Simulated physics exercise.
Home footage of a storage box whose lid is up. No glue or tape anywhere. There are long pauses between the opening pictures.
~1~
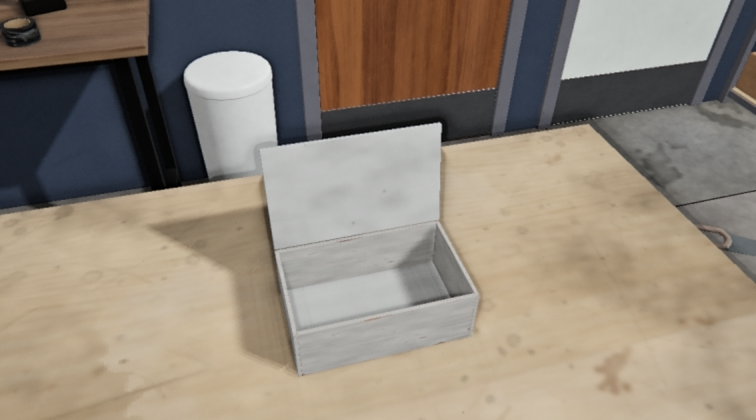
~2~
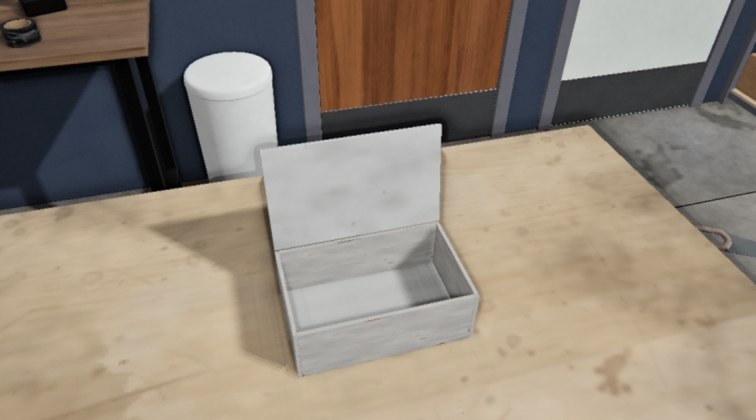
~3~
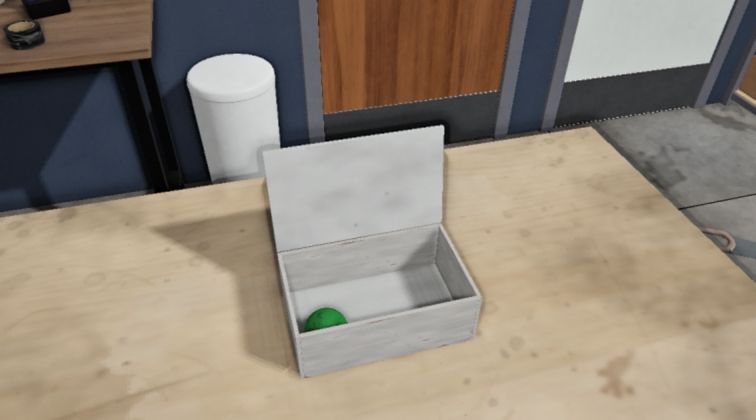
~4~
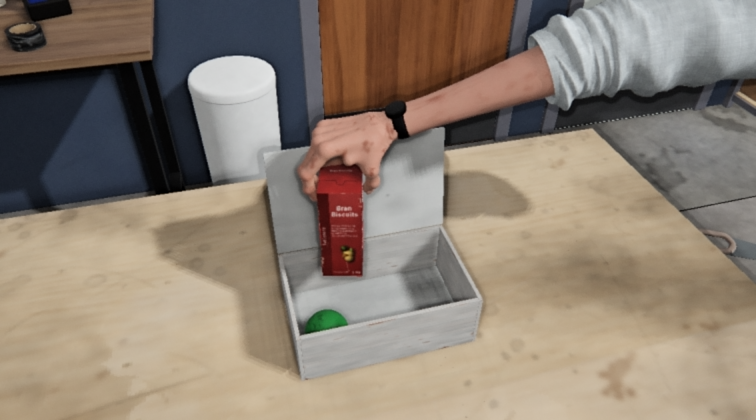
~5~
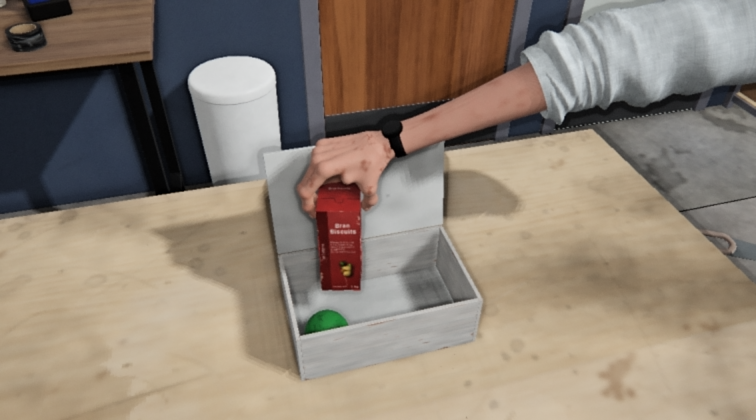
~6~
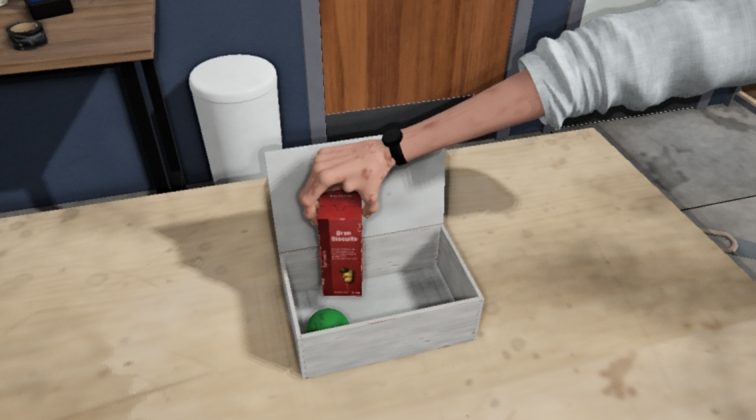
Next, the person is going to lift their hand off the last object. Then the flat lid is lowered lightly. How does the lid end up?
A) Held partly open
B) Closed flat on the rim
Held partly open.
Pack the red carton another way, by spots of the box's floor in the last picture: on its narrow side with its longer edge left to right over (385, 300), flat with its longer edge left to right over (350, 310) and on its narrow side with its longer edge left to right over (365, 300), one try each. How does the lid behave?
So, one: It drops fully; two: It drops fully; three: It drops fully.
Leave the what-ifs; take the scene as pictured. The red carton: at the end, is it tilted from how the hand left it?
In the end, it winds up askew.
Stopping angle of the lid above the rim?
Near 35°.
Then, 1.20 s later than the last frame, lid starting down; red carton moved about its own width near (343, 276).
Then, 1.80 s later than the last frame, lid 54° above the rim; red carton tilted by 15° near (346, 283).
When it is over, lid 33° above the rim; lying over in the box, red carton; green ball as before. End places, in pixels of the last picture, red carton near (350, 292).
